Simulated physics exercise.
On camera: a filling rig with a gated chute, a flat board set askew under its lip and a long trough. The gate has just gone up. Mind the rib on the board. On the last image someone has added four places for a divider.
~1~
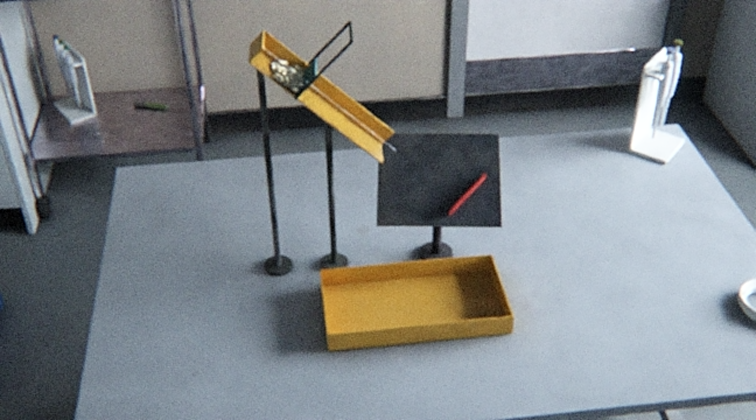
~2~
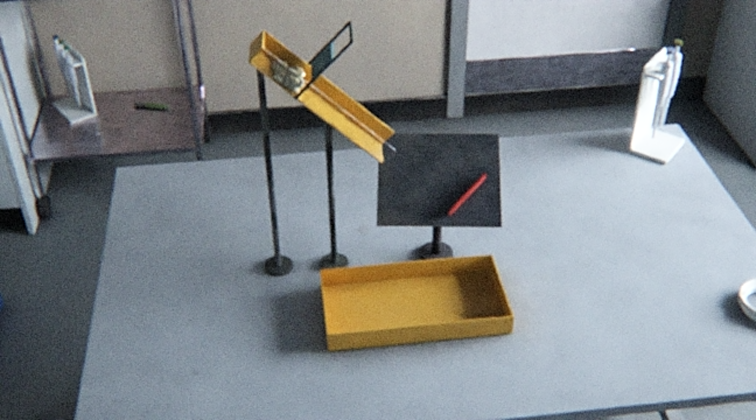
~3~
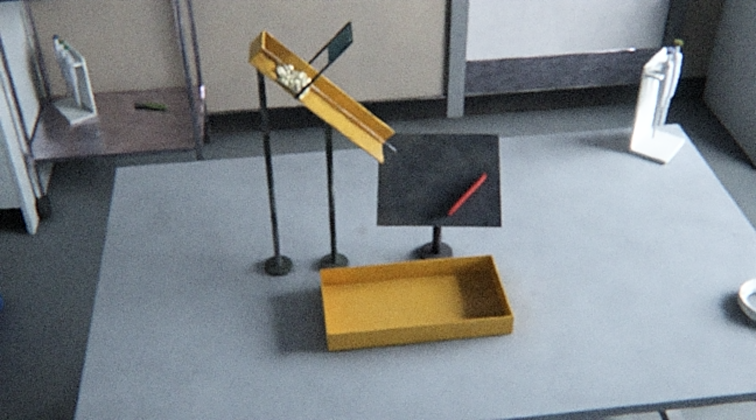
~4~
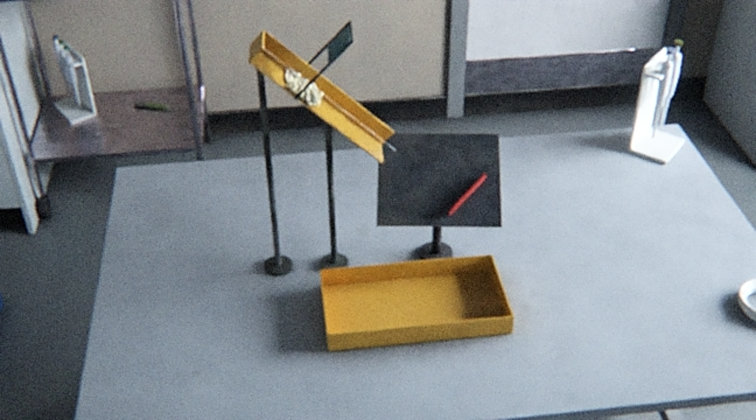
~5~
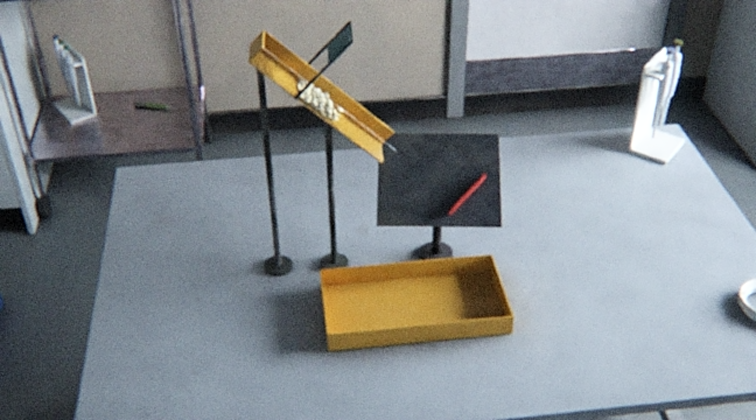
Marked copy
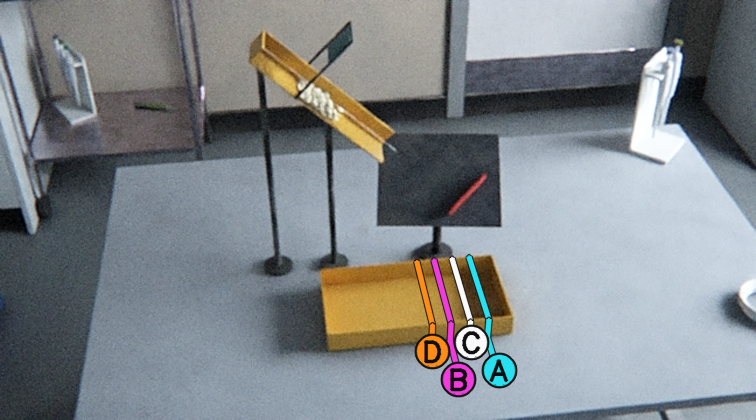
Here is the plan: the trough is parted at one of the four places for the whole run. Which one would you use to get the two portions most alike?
B beats the others.
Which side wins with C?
More lands on the left.
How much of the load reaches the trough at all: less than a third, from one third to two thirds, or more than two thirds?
It is more than two thirds.
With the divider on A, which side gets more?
More lands on the left.
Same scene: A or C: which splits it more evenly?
C it is.
On the marked copy, line A crosses the front rim at (488, 319); line B crosses the front rim at (450, 322); line C crosses the front rim at (470, 320); line D crosses the front rim at (432, 324).
With A, of what is caught, nearly all on the left of the divider, a small part on the right.
With B, of what is caught, about a third on the left of the divider, about two thirds on the right.
With C, of what is caught, most on the left of the divider, about a quarter on the right.
With D, of what is caught, a small part on the left of the divider, nearly all on the right.
